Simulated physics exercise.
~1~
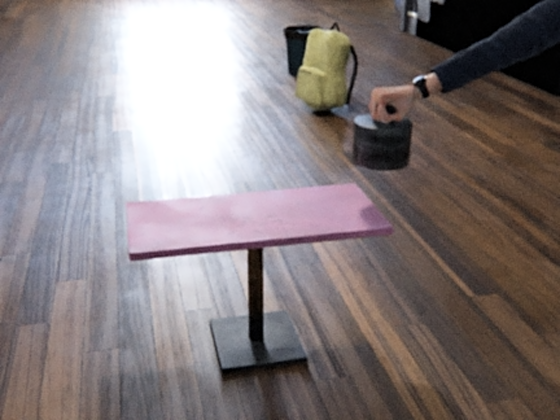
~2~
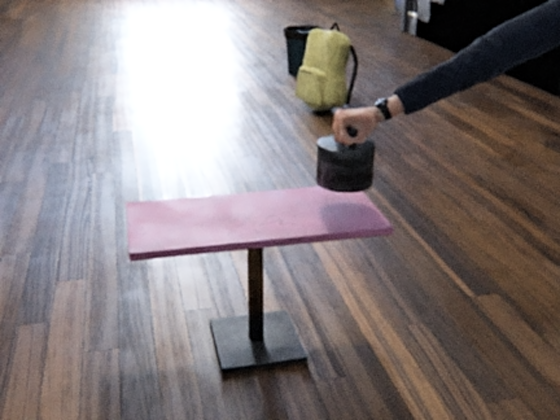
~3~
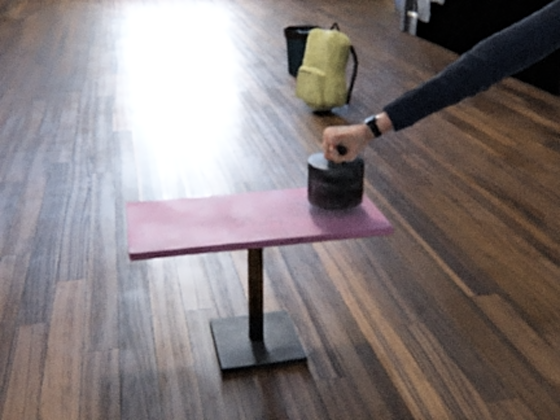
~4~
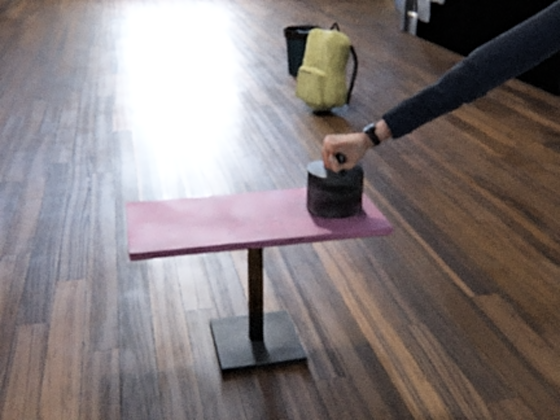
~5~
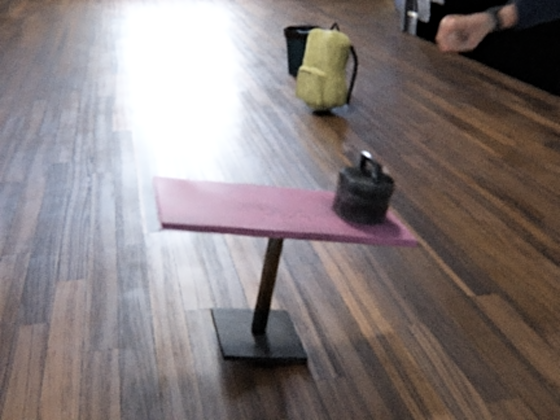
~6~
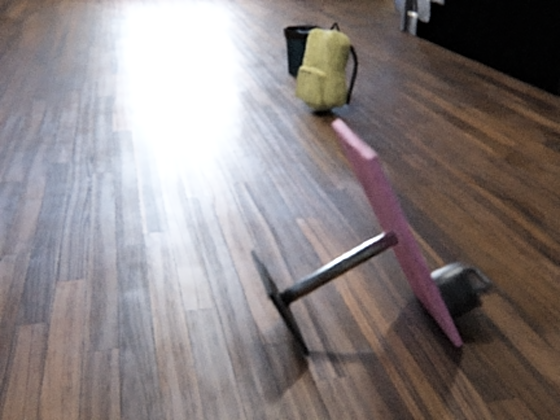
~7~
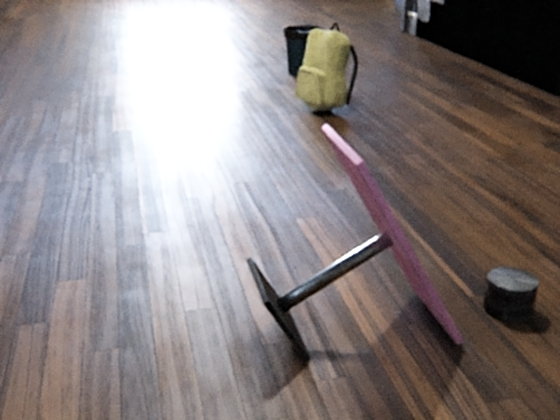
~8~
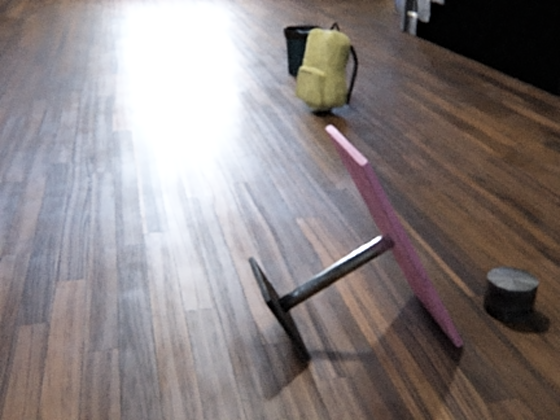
On a wooden floor, a hand sets a dark cylinder on a pink-topped stand, which topples right.
